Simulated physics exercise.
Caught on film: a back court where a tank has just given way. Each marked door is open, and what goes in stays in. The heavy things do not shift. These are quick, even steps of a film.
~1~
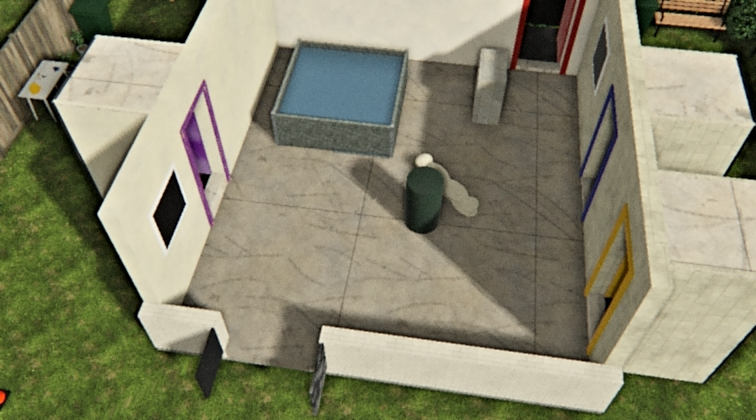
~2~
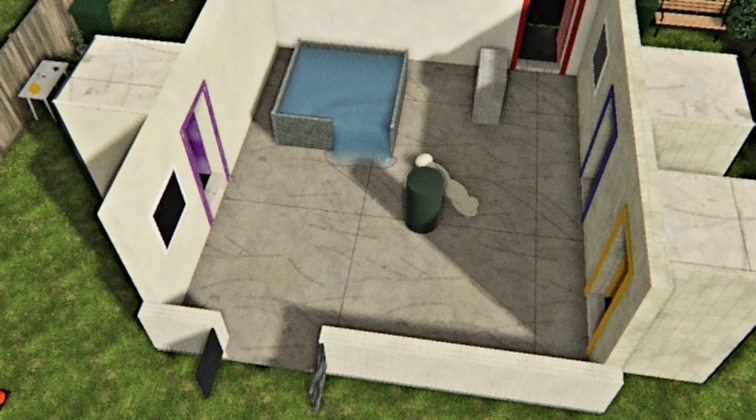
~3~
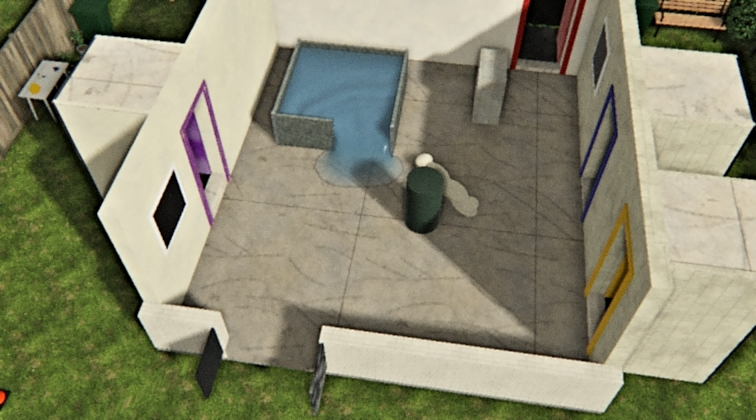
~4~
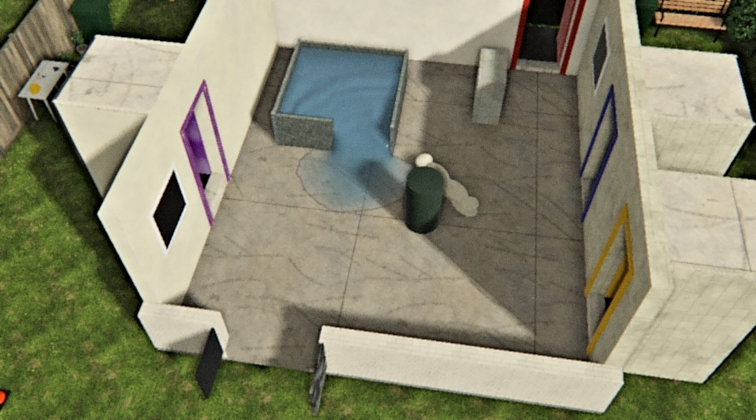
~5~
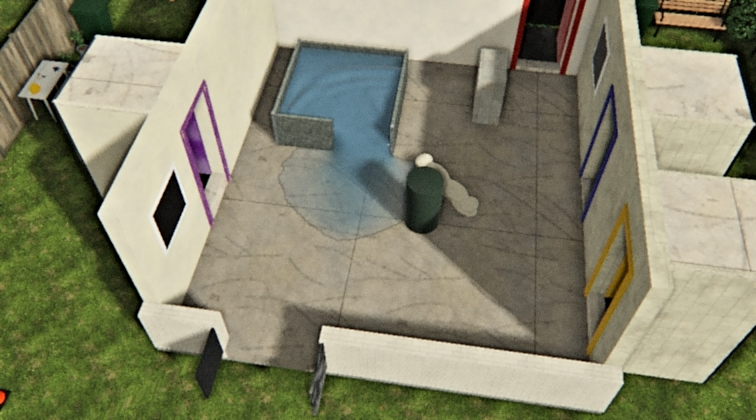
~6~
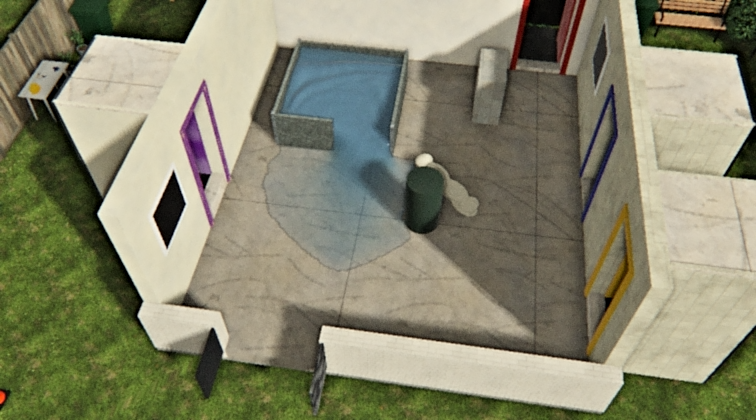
Water bursts through a gap at the front right of a raised square tank, in a walled court of grey veined paving seen from high above. Purple-framed openings sit left and right, with red at the back, yellow at the right, and a dark green cylinder near the middle. The blue sheet spreads forward and leftward across the floor, thinning as it widens, while the camera stays still.
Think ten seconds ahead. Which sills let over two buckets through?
The red door admits no more than that; the purple door admits no more than that; the yellow door admits no more than that; the blue door admits no more than that.
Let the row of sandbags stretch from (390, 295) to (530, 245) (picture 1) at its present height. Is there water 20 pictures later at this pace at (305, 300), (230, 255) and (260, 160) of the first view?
One after the other: Awash, under water, no water.
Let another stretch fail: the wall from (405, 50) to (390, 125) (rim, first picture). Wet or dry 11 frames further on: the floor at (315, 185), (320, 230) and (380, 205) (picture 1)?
As listed: Not flooded, no water, wet.
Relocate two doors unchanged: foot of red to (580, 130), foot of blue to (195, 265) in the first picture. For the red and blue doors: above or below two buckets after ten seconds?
Then: The red door is under, the blue door floods.
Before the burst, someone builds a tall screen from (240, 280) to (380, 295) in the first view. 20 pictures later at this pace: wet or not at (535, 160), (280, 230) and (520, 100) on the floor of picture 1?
As listed: Clear, flooded, dry.
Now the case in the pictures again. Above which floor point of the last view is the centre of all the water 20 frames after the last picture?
I would point to (356, 191).
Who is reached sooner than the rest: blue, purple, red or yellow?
The purple-painted one.
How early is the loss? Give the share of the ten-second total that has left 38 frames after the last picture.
Near 70 in a hundred.
A moment on, water covers 35 % of the floor; the red door not reached, the purple door wet at the sill, nothing in, the yellow door not reached, the blue door not reached.
Next, water covers 45 % of the floor; the red door not reached, the purple door wet at the sill, nothing in, the yellow door not reached, the blue door not reached.
Then, water covers 50 % of the floor; the red door not reached, the purple door wet at the sill, nothing in, the yellow door wet at the sill, nothing in, the blue door not reached.
Later, water covers 65 % of the floor; the red door not reached, the purple door wet at the sill, nothing in, the yellow door wet at the sill, nothing in, the blue door wet at the sill, nothing in.
In the end, water covers 90 % of the floor; the red door wet at the sill, nothing in, the purple door wet at the sill, nothing in, the yellow door wet at the sill, nothing in, the blue door wet at the sill, nothing in.
